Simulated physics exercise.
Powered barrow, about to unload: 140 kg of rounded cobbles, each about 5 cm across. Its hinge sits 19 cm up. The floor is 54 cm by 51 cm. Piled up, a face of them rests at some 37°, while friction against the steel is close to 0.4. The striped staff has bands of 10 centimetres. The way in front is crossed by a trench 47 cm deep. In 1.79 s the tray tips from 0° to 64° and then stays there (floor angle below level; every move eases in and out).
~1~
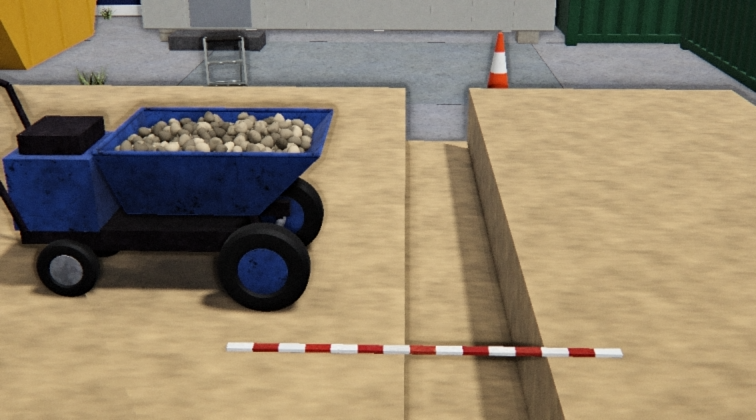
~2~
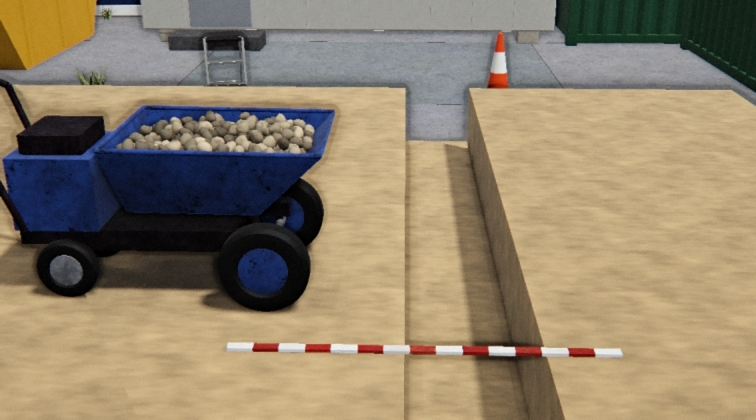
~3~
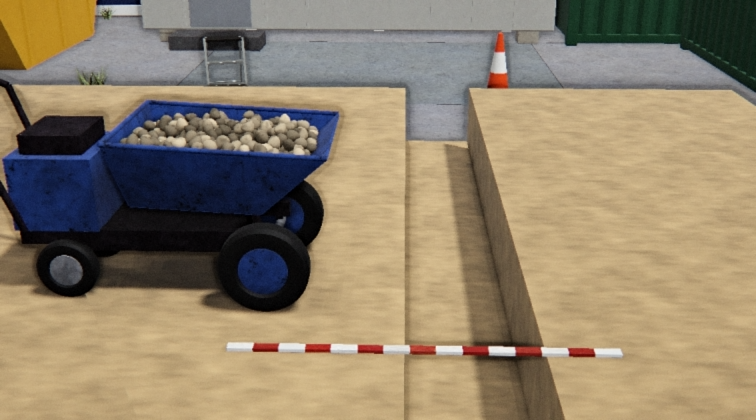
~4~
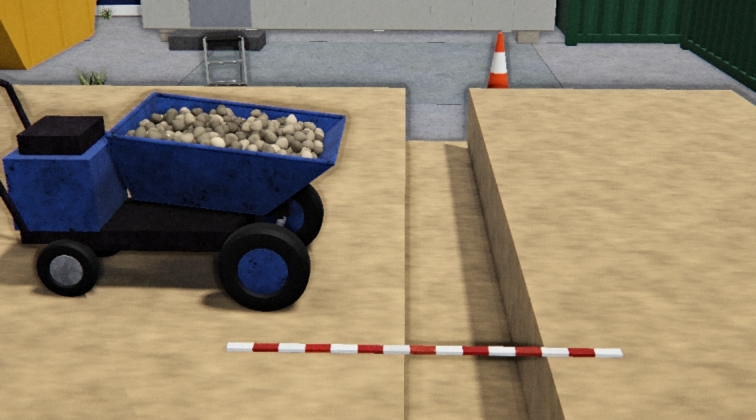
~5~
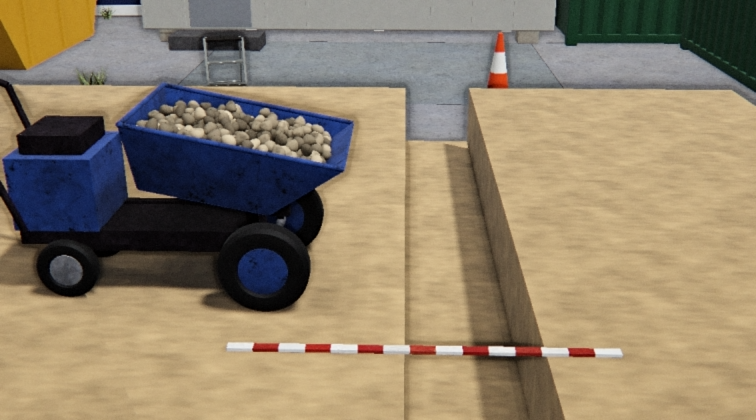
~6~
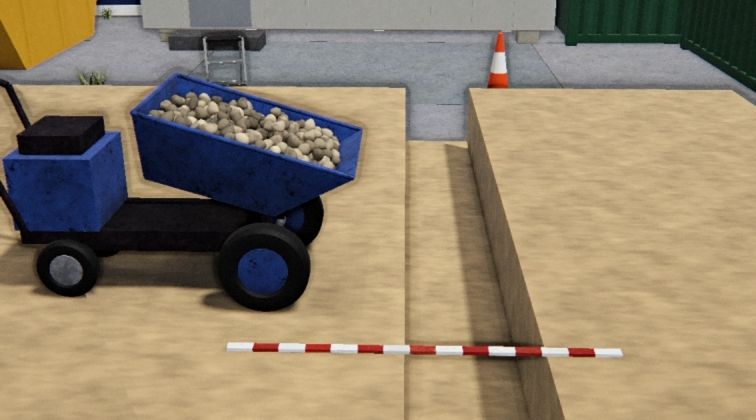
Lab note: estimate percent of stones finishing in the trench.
Approx. 100 %.
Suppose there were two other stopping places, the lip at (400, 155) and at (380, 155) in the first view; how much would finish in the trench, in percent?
Roughly 85 percent for the first, and 95 percent for the second.
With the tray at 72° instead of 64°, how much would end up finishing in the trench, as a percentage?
Roughly 100% would end there.
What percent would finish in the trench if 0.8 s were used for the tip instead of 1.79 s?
It'd be some 100 per cent.
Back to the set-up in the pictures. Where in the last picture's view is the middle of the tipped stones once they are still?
In the last view, about (465, 357).
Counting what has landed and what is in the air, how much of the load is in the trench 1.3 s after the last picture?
I'd put it near 45 per cent.
Then, 0.7 s after the last picture the floor is at 54°, 99 % in the tray, 1 % in the trench; the foremost stones are at (408, 221).
Then, 1.3 s after the last picture the floor is at 64°, 53 % in the tray, 47 % in the trench; the foremost stones are at (514, 362).
Then, 1.6 s after the last picture the floor is at 64°, 26 % in the tray, 74 % in the trench; the foremost stones are at (514, 349).
Then, 3.6 s after the last picture the floor is at 64°, 0 % in the tray, 100 % in the trench; the foremost stones are at (514, 347).
